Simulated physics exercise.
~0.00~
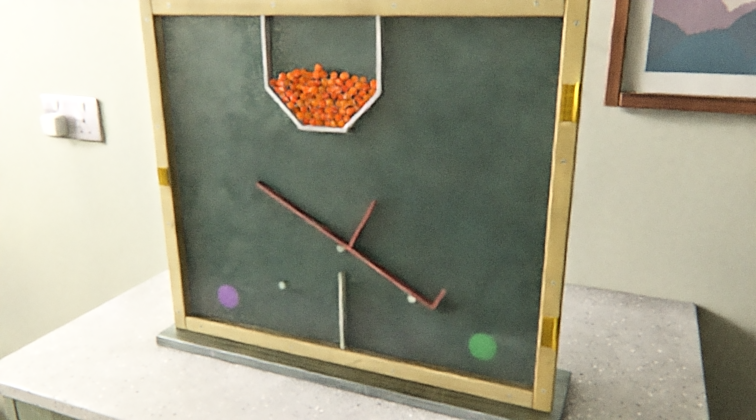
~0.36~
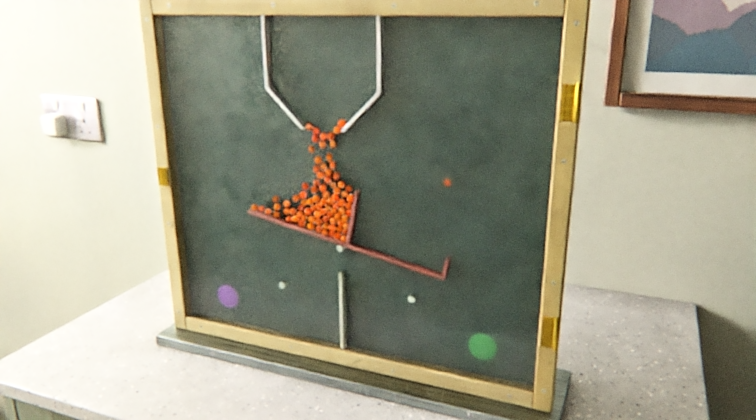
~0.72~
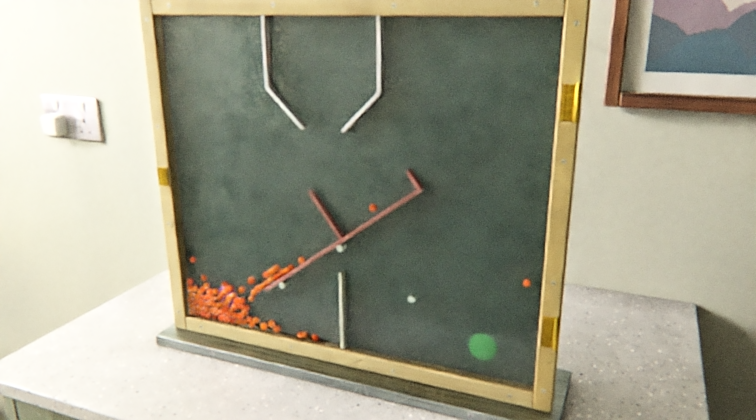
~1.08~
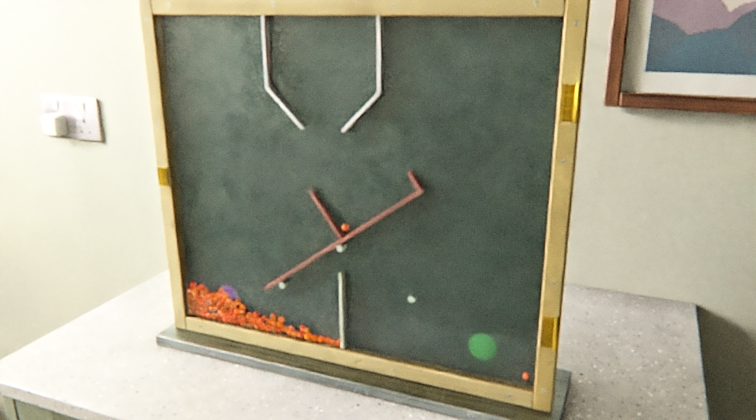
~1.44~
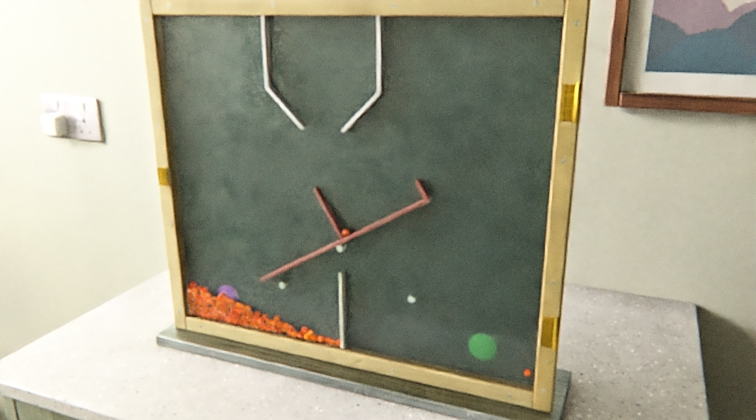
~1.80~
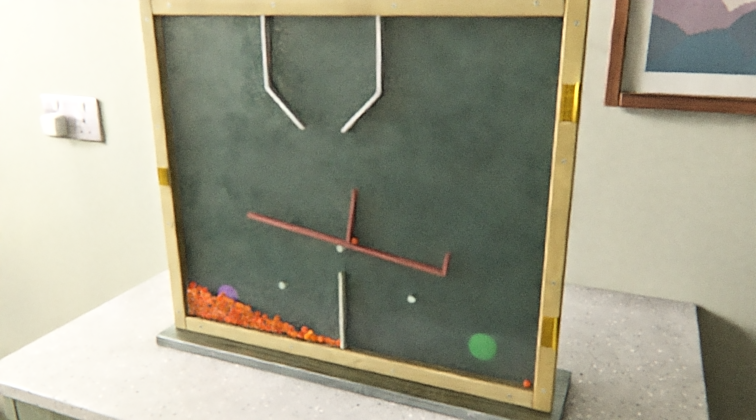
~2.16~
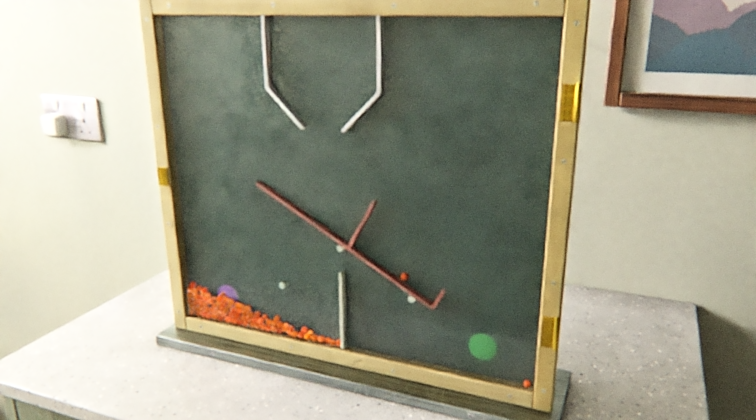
Orange beads poured from the hopper onto the red seesaw tray, which tipped left and dumped nearly all of them into the bin with the purple sticker, before it swung back down to the right, leaving barely a bead on the green side.
